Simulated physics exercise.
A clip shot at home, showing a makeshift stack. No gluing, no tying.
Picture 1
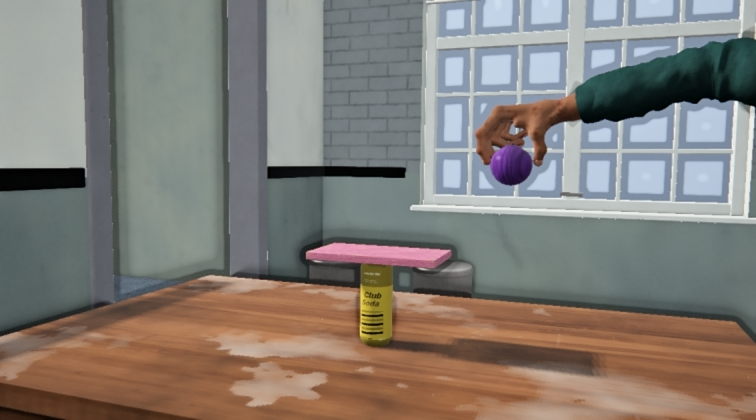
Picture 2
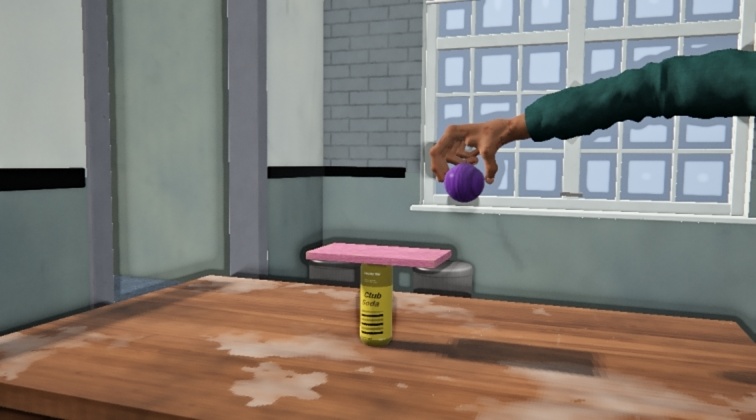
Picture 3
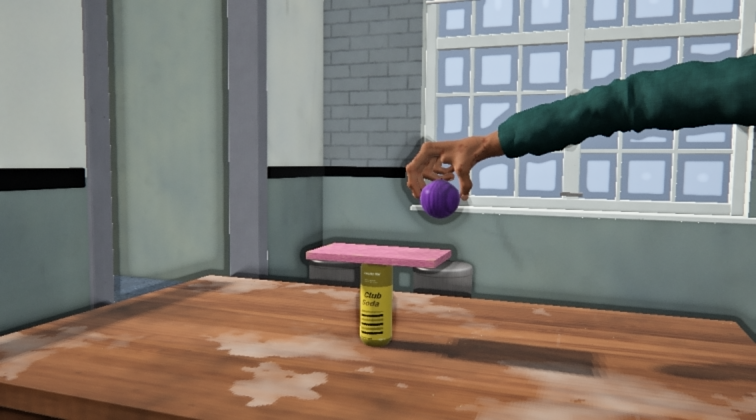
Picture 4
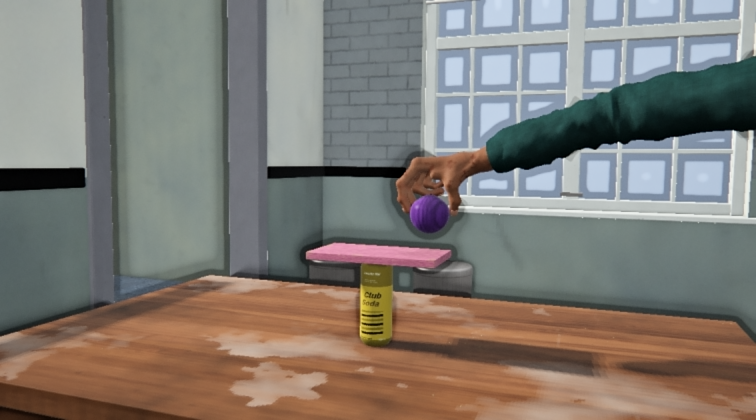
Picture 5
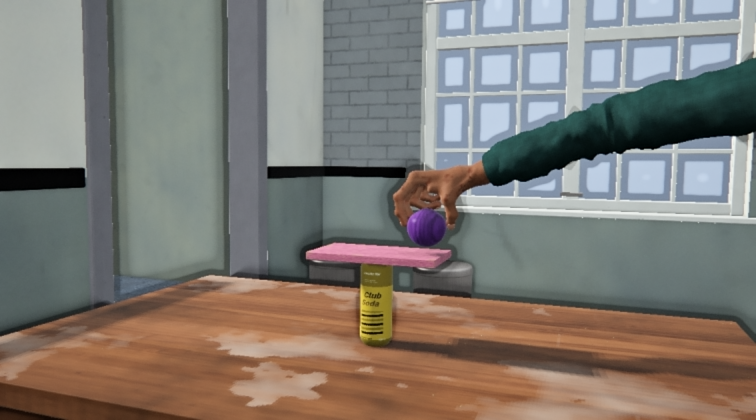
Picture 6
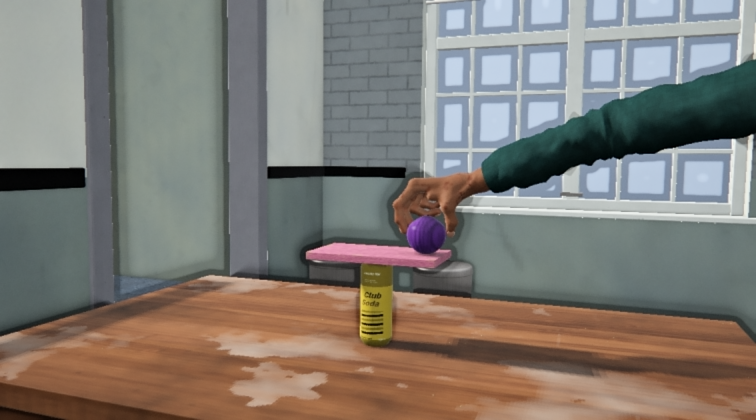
The video shows a hand in a green sleeve moving a round purple object leftward and down, then setting it on the right side of a pink board atop a yellow can, still holding it.
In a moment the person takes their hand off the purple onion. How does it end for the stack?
Fails.
Then, 0.50 s past the last view, purple onion now fallen; pink board rocked 62° from its first pose.
Then, 0.80 s past the last view, pink board now fallen.
Finally, fallen, purple onion and pink board; yellow can still in place. The stack gives way.
